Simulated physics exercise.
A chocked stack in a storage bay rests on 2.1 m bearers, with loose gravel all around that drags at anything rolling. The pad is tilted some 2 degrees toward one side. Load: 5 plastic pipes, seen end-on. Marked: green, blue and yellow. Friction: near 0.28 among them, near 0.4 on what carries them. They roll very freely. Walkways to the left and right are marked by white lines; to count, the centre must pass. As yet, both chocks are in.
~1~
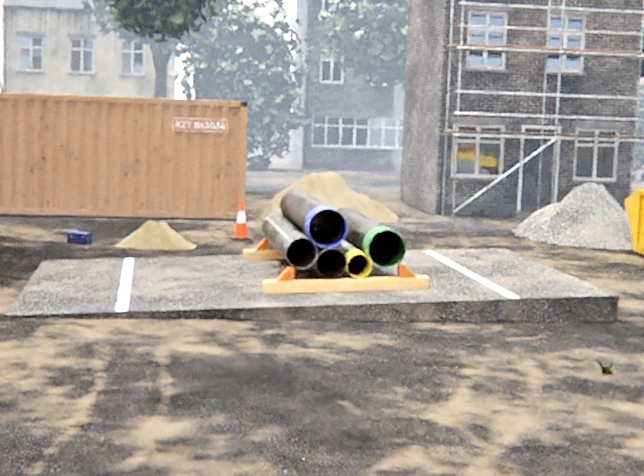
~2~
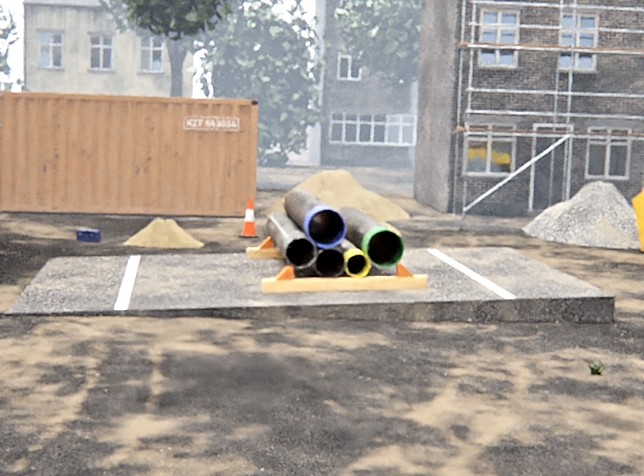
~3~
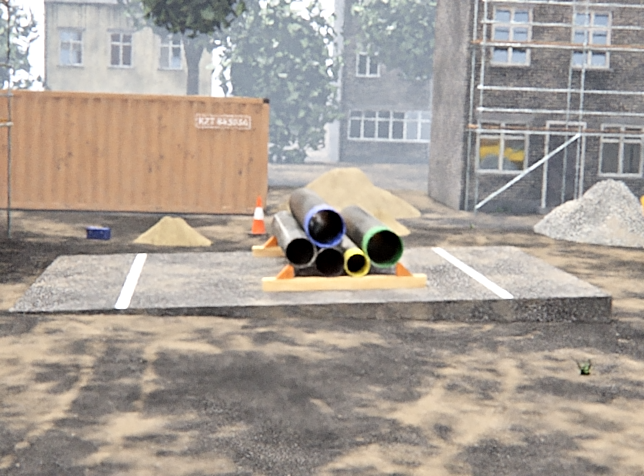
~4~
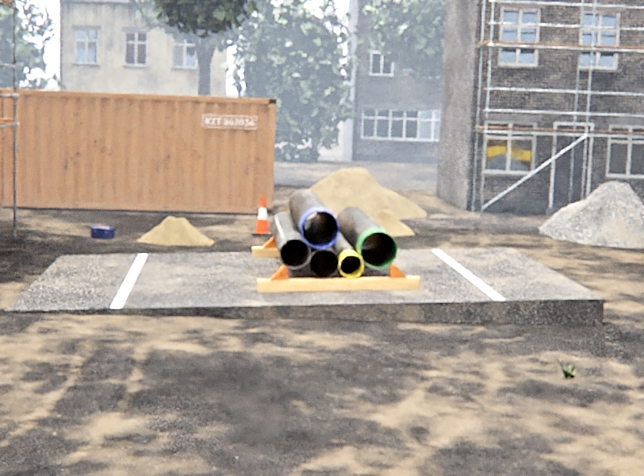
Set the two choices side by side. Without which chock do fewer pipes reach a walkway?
Pulling the one to the right loses fewer.
If it is the left, after 3.5 s, green is on the bearers, 30 cm from the bearers' left end, rolling left; blue is off the bearers, 5 cm short of the left line, rolling left; yellow is off the bearers, 160 cm short of the left line, rolling left; 0 past a line.
If it is the left, in the end, green is off the bearers, 60 cm short of the left line; blue is past the left line; yellow is past the left line; 4 past a line.
If it is the right, after 1.8 s, green is on the bearers, 35 cm from the bearers' right end, rolling right; blue is up on others, 75 cm from the bearers' left end, rolling left; yellow is on the bearers, 75 cm from the bearers' right end; 0 past a line.
If it is the right, in the end, green is on the bearers, 35 cm from the bearers' right end; blue is up on others, 80 cm from the bearers' left end; yellow is on the bearers, 75 cm from the bearers' right end; 0 past a line.
